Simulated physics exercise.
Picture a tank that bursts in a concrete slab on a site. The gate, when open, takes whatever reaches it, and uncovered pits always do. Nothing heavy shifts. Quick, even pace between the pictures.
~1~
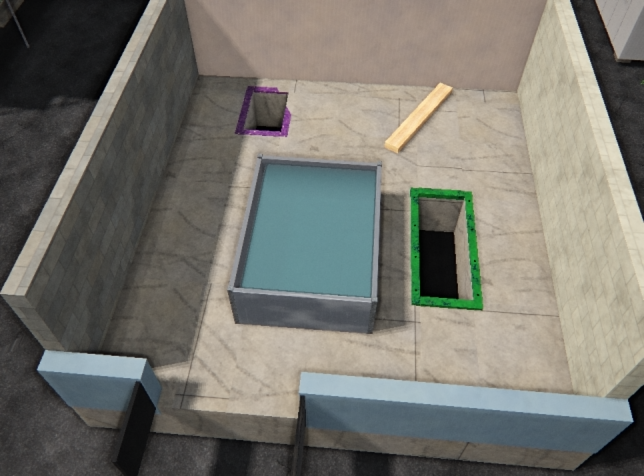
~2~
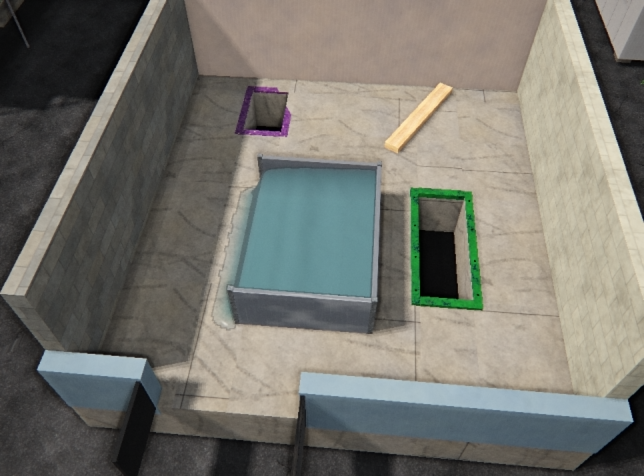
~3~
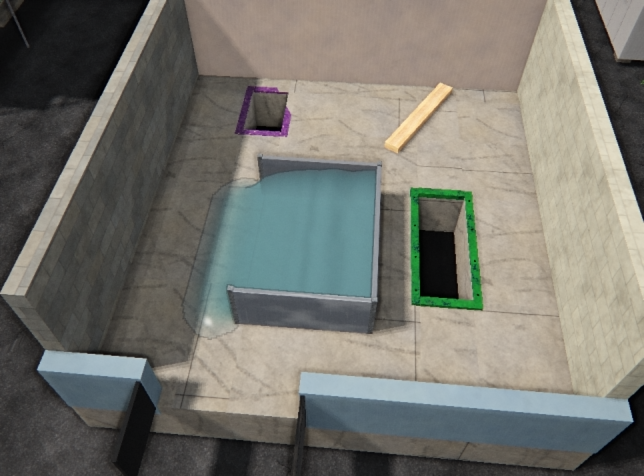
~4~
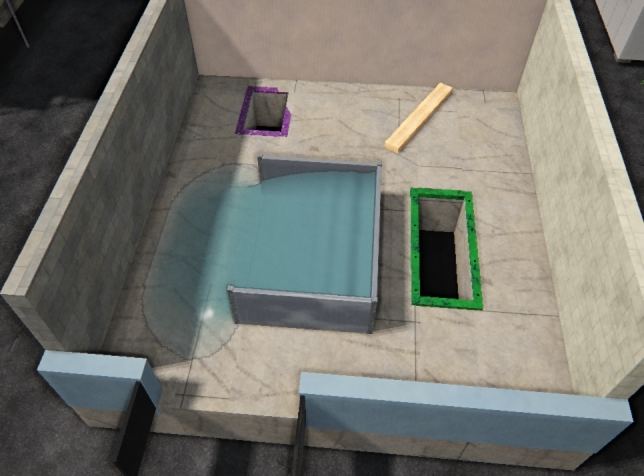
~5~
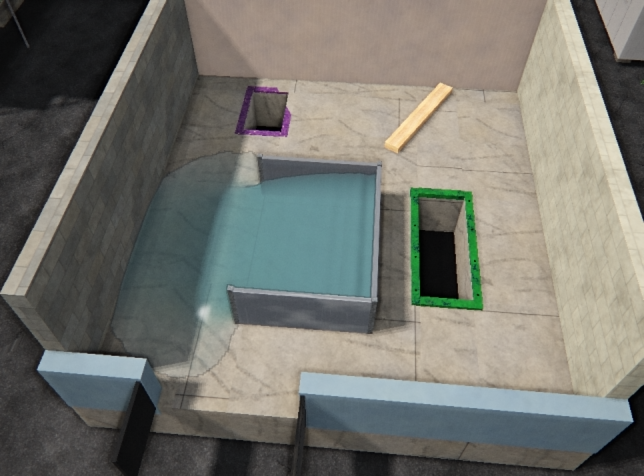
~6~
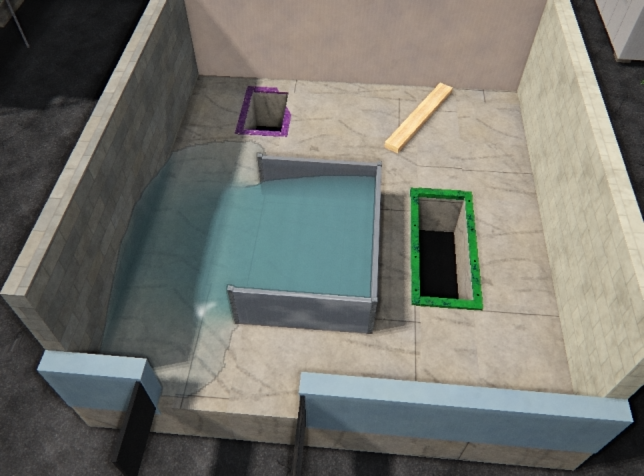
A tank of still water opens on its left side and water spreads leftward across the concrete floor.
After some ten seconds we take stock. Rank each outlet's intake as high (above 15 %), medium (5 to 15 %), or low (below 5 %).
Intake: The gate is high; the purple pit is high; the green pit is low.
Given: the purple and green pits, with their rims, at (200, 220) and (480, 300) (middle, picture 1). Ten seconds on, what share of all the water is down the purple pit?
In per cent: Purple 60.
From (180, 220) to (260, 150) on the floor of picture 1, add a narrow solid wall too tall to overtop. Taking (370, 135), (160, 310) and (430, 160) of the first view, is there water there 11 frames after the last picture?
Swamped, swamped, untouched.
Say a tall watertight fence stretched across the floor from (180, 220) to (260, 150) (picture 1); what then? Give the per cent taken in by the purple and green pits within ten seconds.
Estimated shares: Purple 15 percent, green 0 percent.
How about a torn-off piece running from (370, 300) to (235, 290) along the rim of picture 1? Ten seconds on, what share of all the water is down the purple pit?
Purple: 0 %.
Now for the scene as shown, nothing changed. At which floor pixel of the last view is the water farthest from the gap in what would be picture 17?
The wet edge reaches furthest near (199, 78).
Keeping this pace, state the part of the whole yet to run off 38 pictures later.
That comes to around 62 in a hundred.
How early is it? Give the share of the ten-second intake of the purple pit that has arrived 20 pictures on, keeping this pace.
I get 30 per cent.
A moment on, water covers 25 % of the floor; the gate 0 %, the purple pit 0 %, the green pit 0 %.
Next, water covers 35 % of the floor; the gate 1 %, the purple pit 1 %, the green pit 0 %.
Then, water covers 60 % of the floor; the gate 7 %, the purple pit 9 %, the green pit 0 %.
Later, water covers 75 % of the floor; the gate 15 %, the purple pit 22 %, the green pit 0 %.
In the end, water covers 90 % of the floor; the gate 19 %, the purple pit 32 %, the green pit 0 %.
